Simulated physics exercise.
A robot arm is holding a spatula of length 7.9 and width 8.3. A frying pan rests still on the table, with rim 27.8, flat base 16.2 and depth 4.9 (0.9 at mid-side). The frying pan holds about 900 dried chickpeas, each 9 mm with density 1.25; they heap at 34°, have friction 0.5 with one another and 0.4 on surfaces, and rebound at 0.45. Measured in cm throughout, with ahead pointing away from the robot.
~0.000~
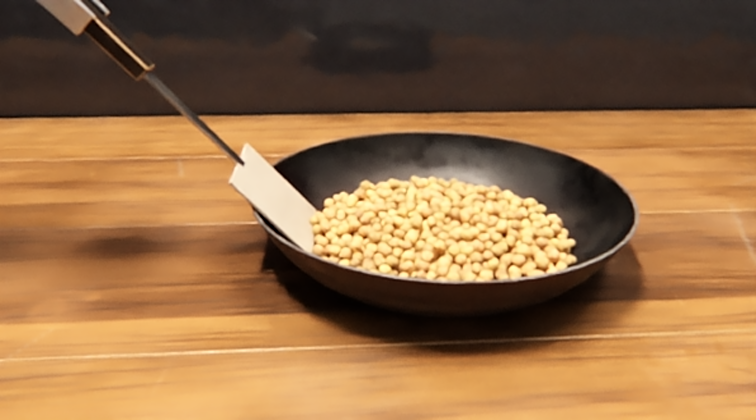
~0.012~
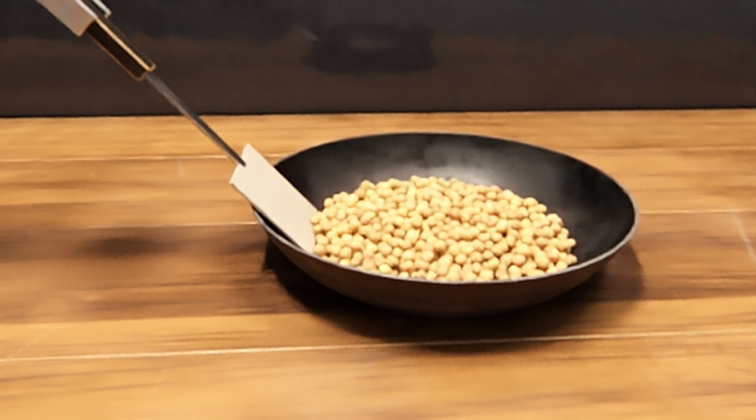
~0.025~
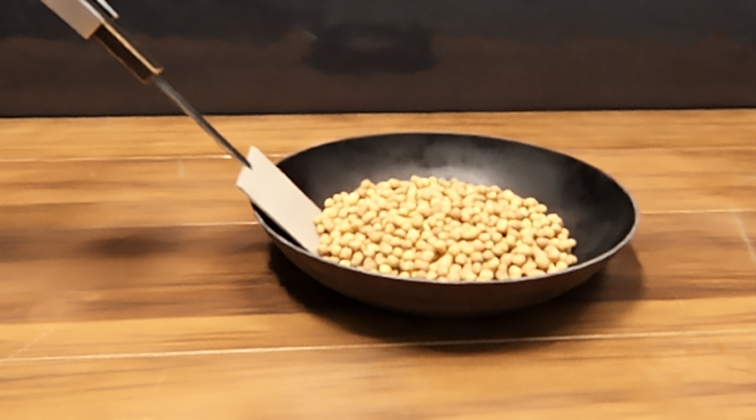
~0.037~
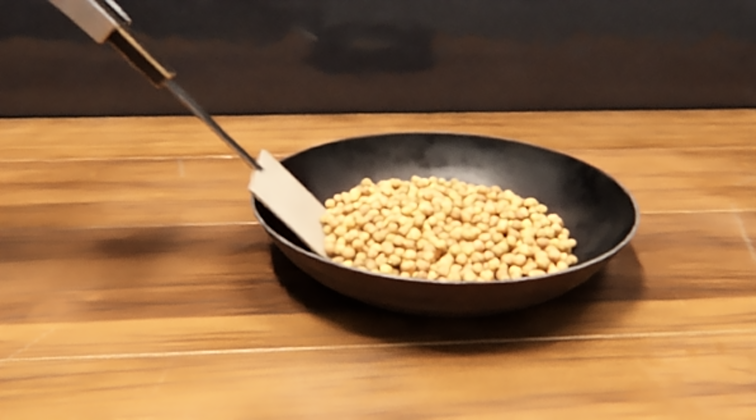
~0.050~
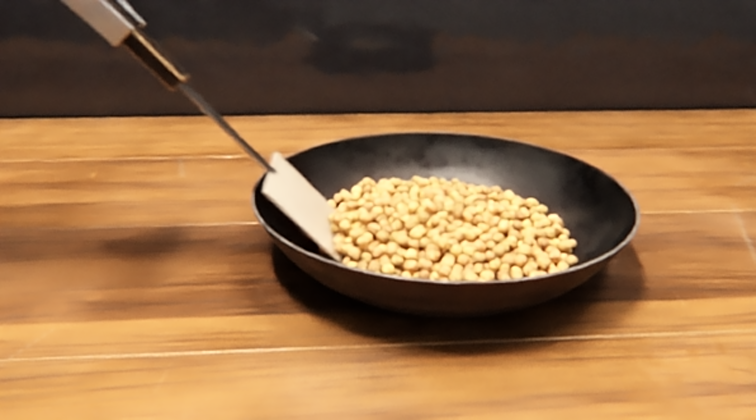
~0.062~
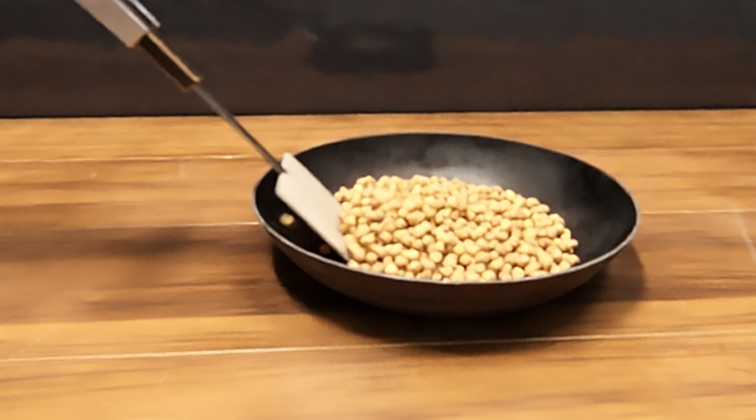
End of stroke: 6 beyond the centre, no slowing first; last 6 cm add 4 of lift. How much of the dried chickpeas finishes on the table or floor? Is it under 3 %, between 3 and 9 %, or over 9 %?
It is under 3 %.
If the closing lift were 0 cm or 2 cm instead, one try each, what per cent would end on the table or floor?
It works out to some 0 per cent for the first setting and some 0 per cent for the second.
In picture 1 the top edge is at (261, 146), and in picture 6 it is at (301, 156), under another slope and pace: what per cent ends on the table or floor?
0 %.
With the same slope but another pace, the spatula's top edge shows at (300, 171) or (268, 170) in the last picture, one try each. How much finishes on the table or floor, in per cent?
Roughly 10 and 0 percent.
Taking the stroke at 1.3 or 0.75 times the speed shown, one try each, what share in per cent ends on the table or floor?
Near 5 and near 0 percent respectively.
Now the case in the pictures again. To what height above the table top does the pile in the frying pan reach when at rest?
Close to 5.5 centimetres high.
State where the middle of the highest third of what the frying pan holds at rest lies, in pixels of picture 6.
Somewhere near (543, 211) in the last picture.
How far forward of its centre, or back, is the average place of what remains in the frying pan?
It rests close to 4.5 centimetres ahead of centre.
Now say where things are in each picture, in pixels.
In the first picture, spatula top edge at (239, 162), sloping 49°; upper third of the load around (436, 223), from x 315 to 570, top at y 180; 900 in the frying pan.
In the second picture, spatula top edge at (240, 162), sloping 49°; upper third of the load around (436, 223), from x 315 to 570, top at y 180.
In the third picture, spatula top edge at (246, 164), sloping 49°; upper third of the load around (433, 223), from x 320 to 570, top at y 180.
In the fourth picture, spatula top edge at (257, 168), sloping 49°; upper third of the load around (428, 222), from x 320 to 570, top at y 180.
In the fifth picture, spatula top edge at (270, 170), sloping 49°; upper third of the load around (425, 219), from x 310 to 570, top at y 180.
In the sixth picture, spatula top edge at (283, 171), sloping 49°; upper third of the load around (429, 217), from x 290 to 570, top at y 180; 900 in the frying pan.
After 0.12 s, sloping 49°, highest piece 7 above the table; 900 in the frying pan.
After 0.19 s, sloping 49°, highest piece 7 above the table; 899 in the frying pan, 1 on the blade or in flight.
After 0.42 s, sloping 49°, highest piece 6 above the table; 897 in the frying pan, 2 on the table or floor, 1 on the blade or in flight.
After 1.47 s, sloping 49°, highest piece 5 above the table; 896 in the frying pan, 4 on the table or floor.
At rest, 896 in the frying pan, 4 on the table or floor. That is 0 % on the table or floor.
